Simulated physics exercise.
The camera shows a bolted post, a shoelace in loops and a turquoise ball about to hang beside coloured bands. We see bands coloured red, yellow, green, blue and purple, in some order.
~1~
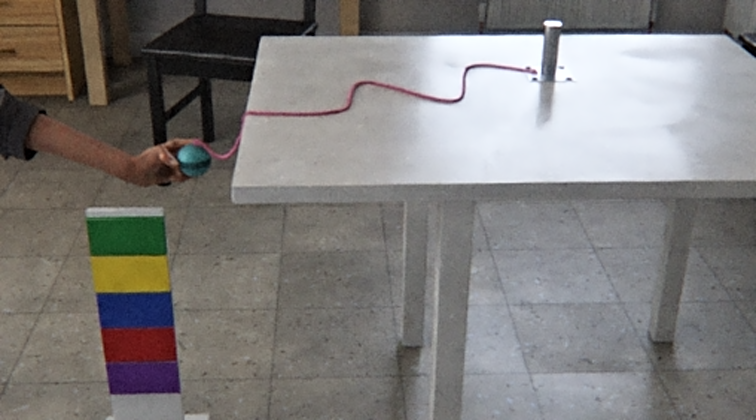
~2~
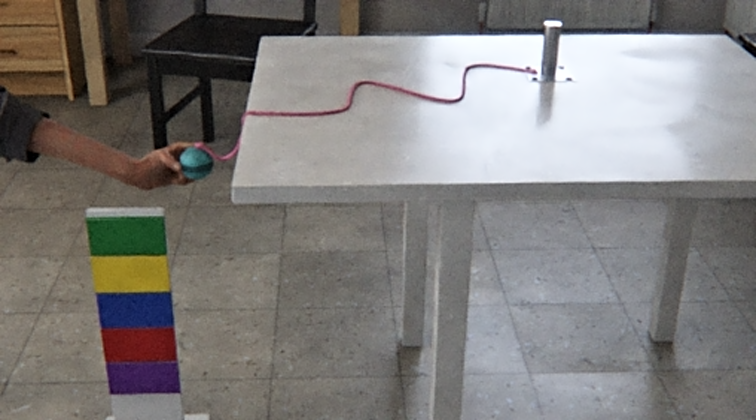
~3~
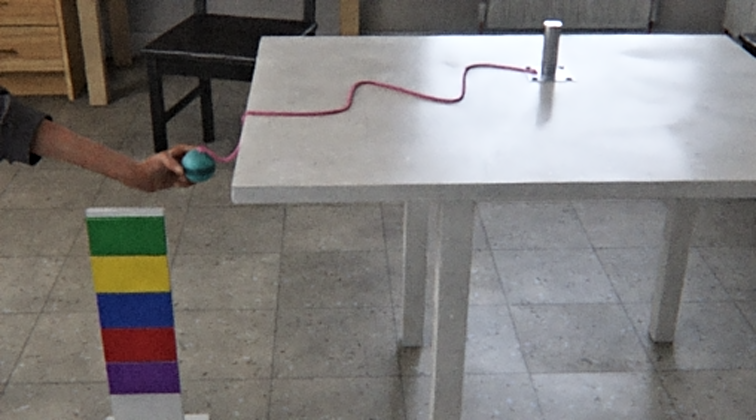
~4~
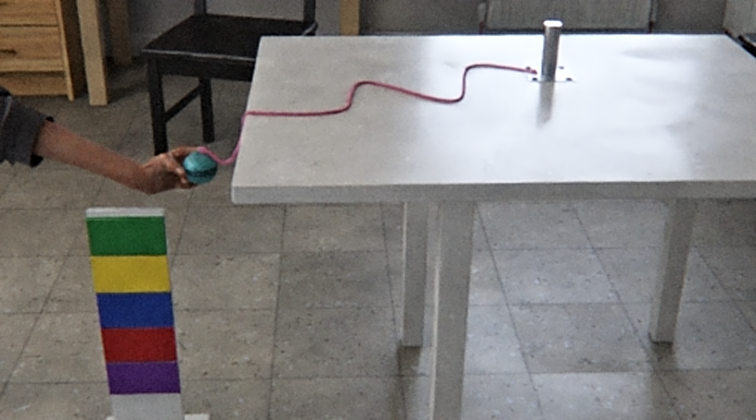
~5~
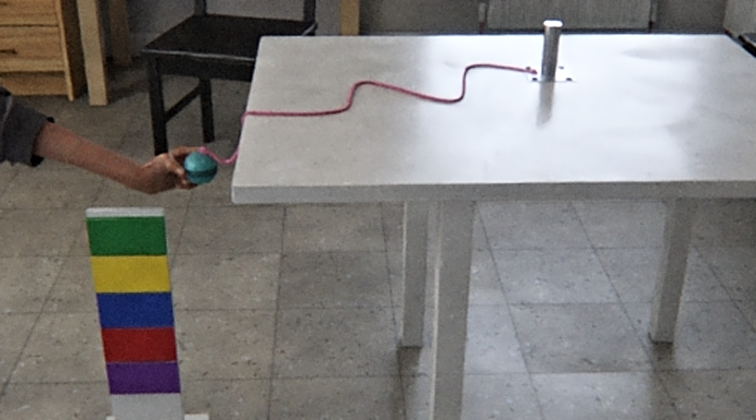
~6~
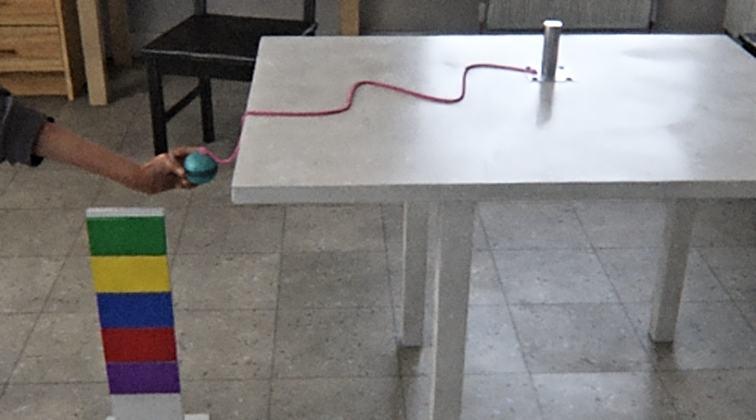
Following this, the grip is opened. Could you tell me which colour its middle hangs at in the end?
Its middle hangs at red.
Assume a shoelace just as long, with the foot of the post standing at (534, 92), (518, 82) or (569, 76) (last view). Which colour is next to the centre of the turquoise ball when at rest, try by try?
First try: Purple; second try: Purple; third try: Red.
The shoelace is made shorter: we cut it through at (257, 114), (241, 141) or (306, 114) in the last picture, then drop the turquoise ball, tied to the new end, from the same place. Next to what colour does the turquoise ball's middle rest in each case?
First try: Yellow; second try: Blue; third try: Green.
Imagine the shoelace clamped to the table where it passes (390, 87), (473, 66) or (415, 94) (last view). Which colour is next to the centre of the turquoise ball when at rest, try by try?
Note: Try 1 yellow; try 2 red; try 3 yellow.
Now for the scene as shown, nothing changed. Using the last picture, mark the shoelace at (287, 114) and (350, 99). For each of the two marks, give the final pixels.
They finish at (257, 219) and (250, 140) respectively.
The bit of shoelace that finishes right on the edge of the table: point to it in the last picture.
At (354, 87), roughly.
Early on, ball near (257, 321); level with red.
Midway, ball near (265, 329); level with red.
Finally, ball near (262, 334); level with red. Its middle rests at the red band.
